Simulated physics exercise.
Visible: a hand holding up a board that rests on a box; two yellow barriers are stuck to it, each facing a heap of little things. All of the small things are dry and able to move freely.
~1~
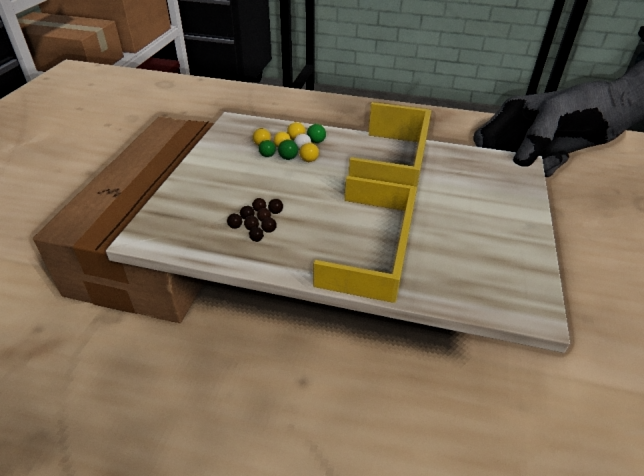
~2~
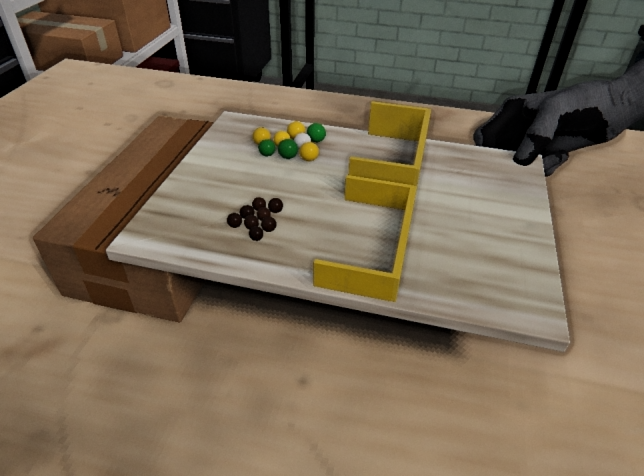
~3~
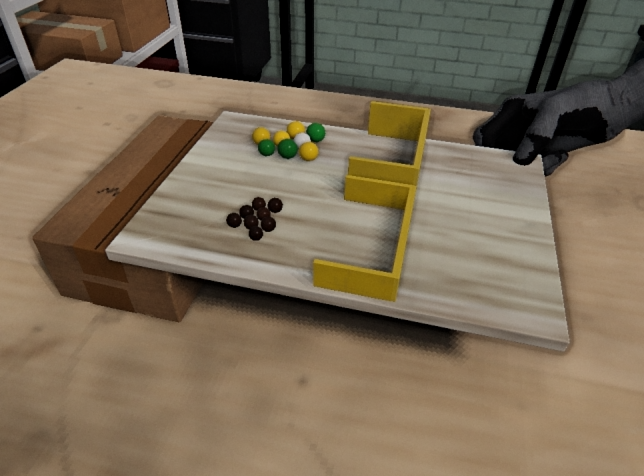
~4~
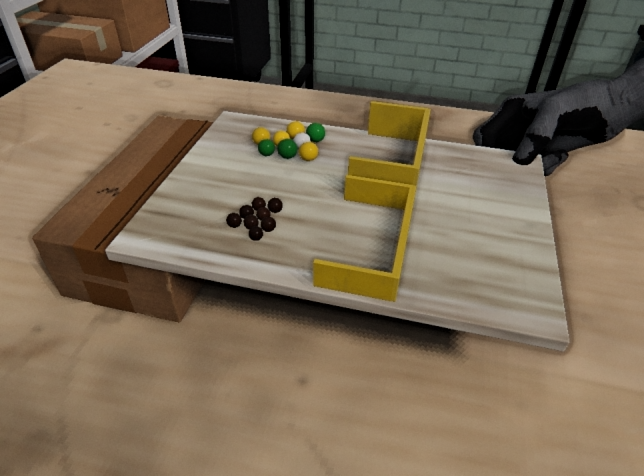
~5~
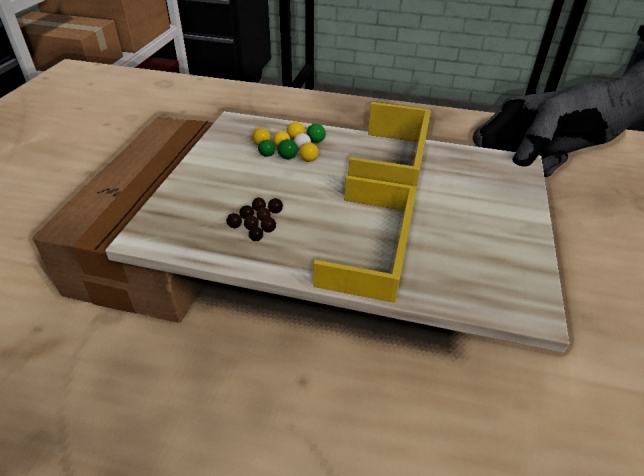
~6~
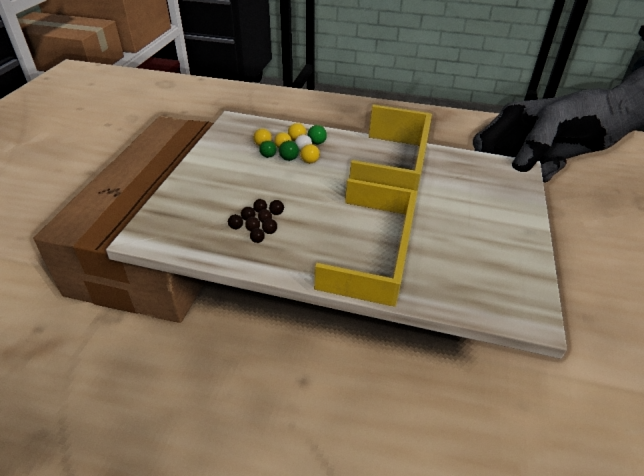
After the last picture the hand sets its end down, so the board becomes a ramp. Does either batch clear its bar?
Observed at the end - near batch retained by bar; far batch retained by bar.
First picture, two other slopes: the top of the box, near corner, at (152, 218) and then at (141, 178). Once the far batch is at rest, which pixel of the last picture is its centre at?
First near (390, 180), then near (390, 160).
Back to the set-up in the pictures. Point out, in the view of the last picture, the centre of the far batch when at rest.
Roughly (397, 196).
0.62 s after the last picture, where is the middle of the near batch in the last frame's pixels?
(373, 275), roughly.
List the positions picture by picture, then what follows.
Held end of the board (552, 335), level; box (169, 206), about a quarter as high as the board is long; near batch (252, 223), a few chocolate balls; far batch (282, 140), a few gumballs; near bar (404, 240), taller than the pieces; far bar (420, 154), taller than the pieces, in the first frame.
Held end of the board (551, 334), level; far batch (282, 140), in the second frame.
Held end of the board (551, 334), level; near batch (251, 222), in the third frame.
Held end of the board (551, 333), level; far batch (281, 139), in the fourth frame.
Held end of the board (551, 335), level; near batch (251, 223), in the fifth frame.
Held end of the board (549, 341), down by 1°; box (169, 206); near batch (253, 224), not moving; far batch (283, 141), not moving; near bar (404, 243); far bar (421, 157), in the sixth frame.
Then, 0.30 s later than the last frame, board sloping at 9°; near batch on its way down; far batch on its way down.
Then, 0.62 s later than the last frame, board sloping at 14°; near batch has reached its bar; far batch has reached its bar.
Then, 1.00 s later than the last frame, board resting at 15°; near batch has reached its bar; far batch has reached its bar.
When it is over, board resting at 15°; near batch gathered behind its bar; far batch gathered behind its bar.
